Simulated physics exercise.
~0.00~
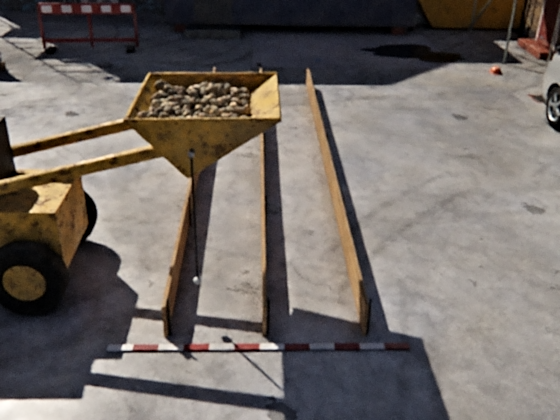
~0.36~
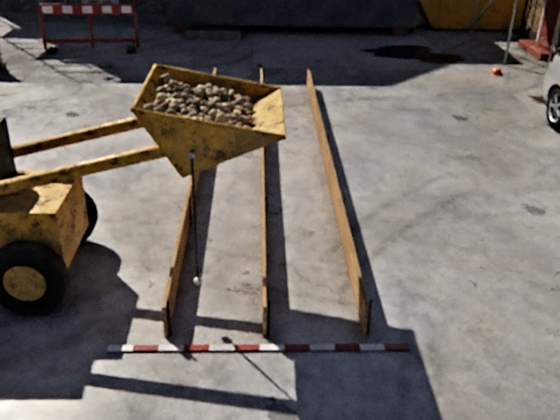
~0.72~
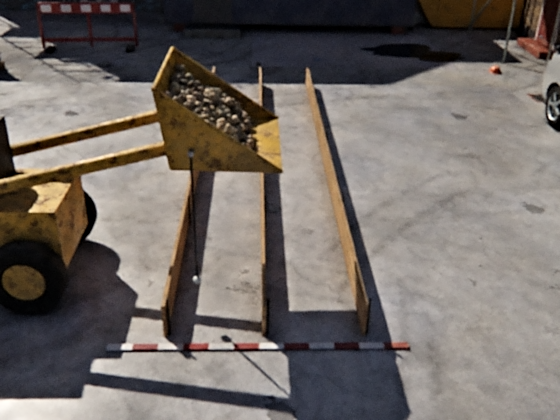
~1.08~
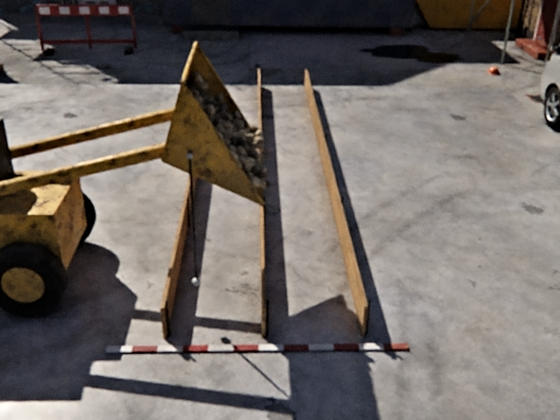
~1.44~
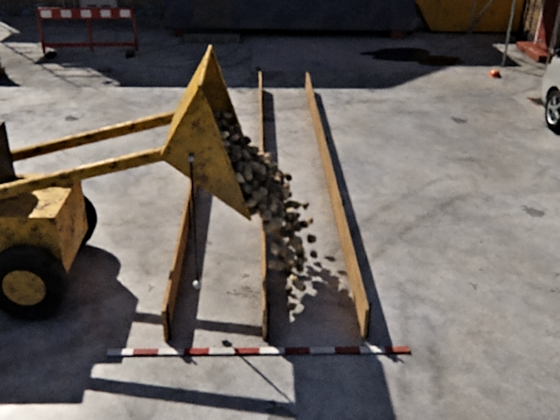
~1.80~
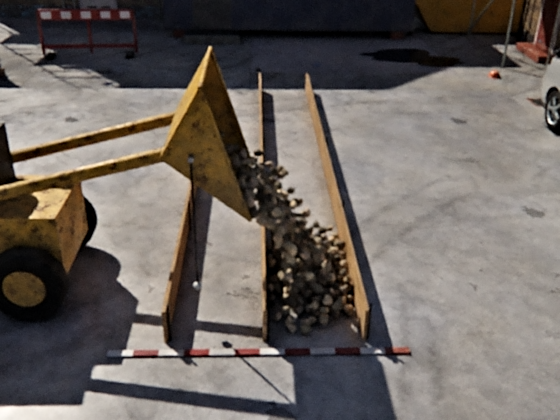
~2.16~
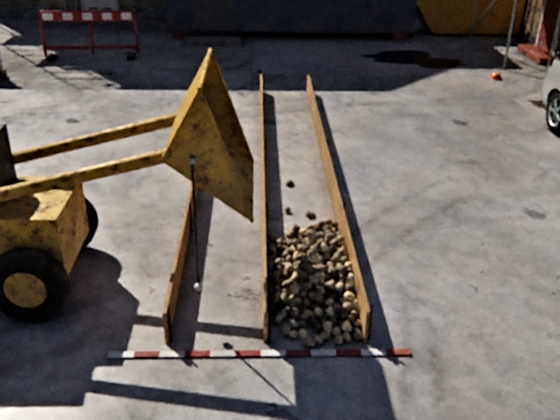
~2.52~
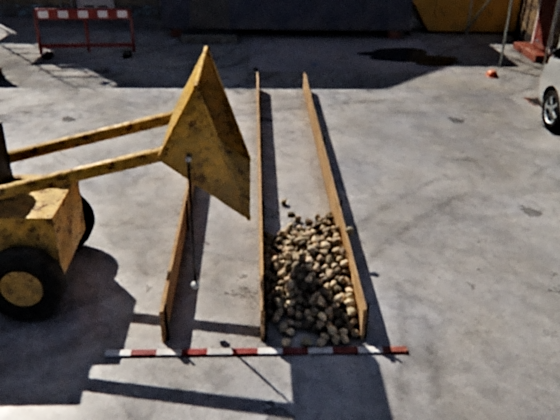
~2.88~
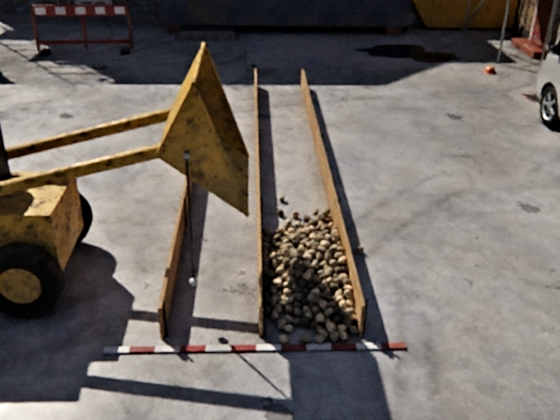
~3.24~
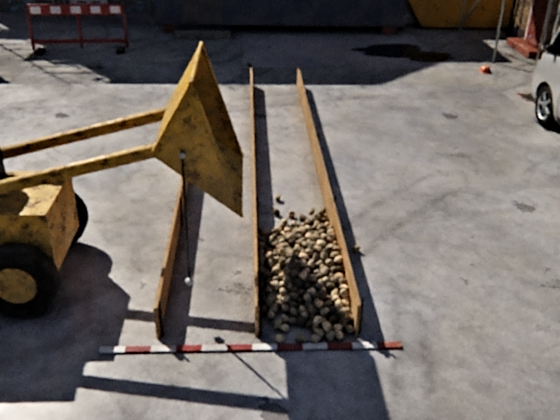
The clip shows a yellow loader on a sunlit concrete yard tipping its bucket of round stones forward to the right, pouring them between the middle and right planks, where they settle in a pile near a red and white strip while the emptied bucket stays tilted.
